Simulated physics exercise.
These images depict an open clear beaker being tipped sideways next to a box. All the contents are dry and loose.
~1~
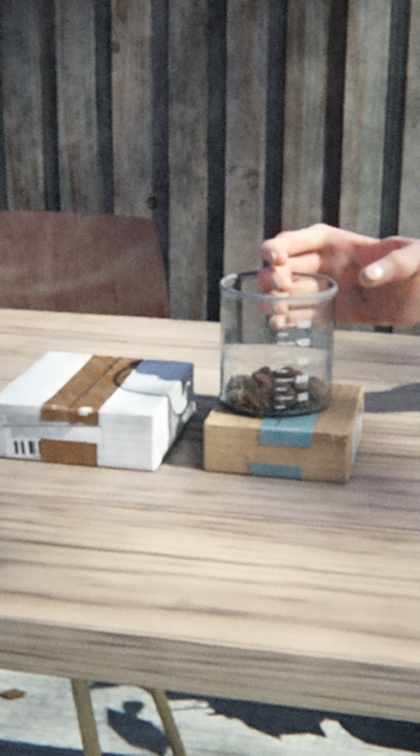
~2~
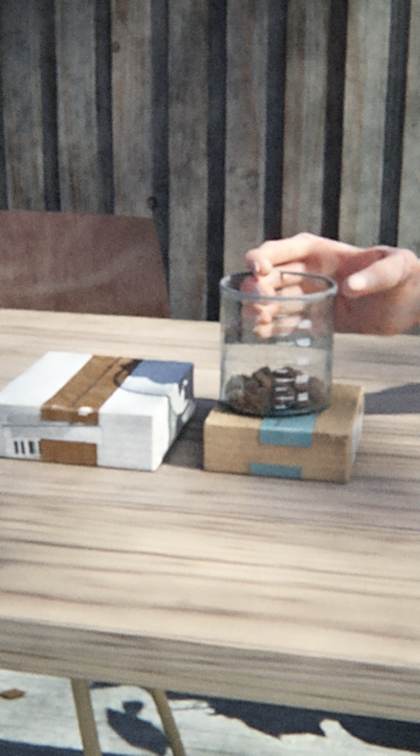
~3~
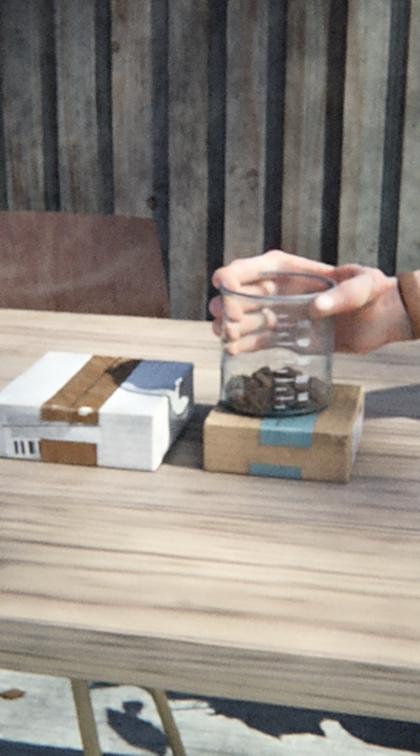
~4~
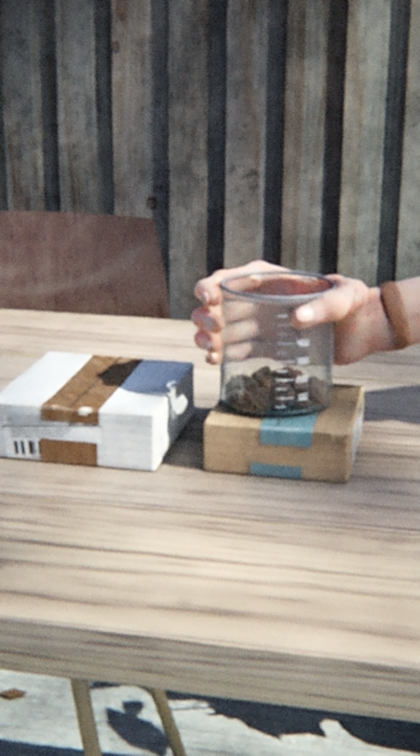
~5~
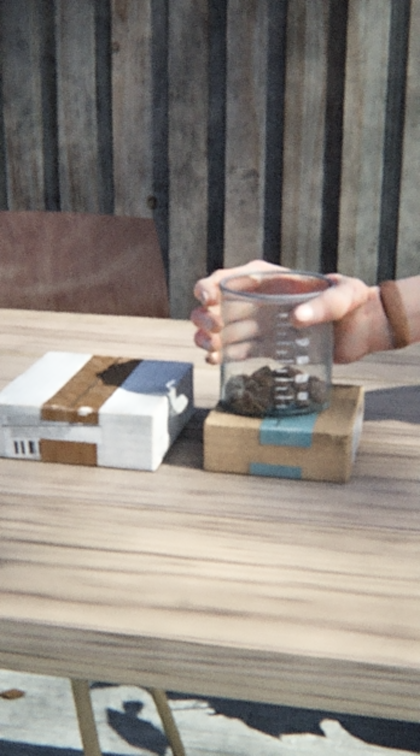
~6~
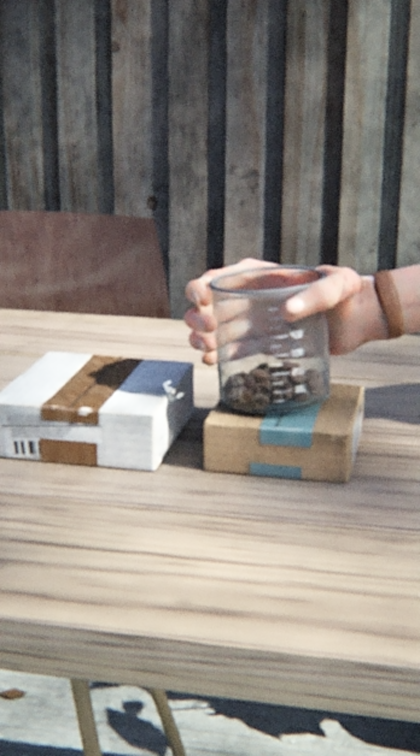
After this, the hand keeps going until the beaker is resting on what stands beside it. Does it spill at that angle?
It's going to lose nothing at that tilt.
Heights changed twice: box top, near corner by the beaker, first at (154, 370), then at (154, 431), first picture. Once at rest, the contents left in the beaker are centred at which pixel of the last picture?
First height: Roughly (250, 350); second height: Roughly (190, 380).
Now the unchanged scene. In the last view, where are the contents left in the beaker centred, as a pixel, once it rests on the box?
Centre at rest: Approx. (208, 365).
Then, 0.51 s on from there, the beaker leans 32°; everything is still inside.
Then, 1.05 s on from there, the beaker leans 62°; everything is still inside.
Then, 1.69 s on from there, the beaker rests on the box at 80°; everything is still inside.
In the end, the beaker rests on the box at 80°; everything is still inside.
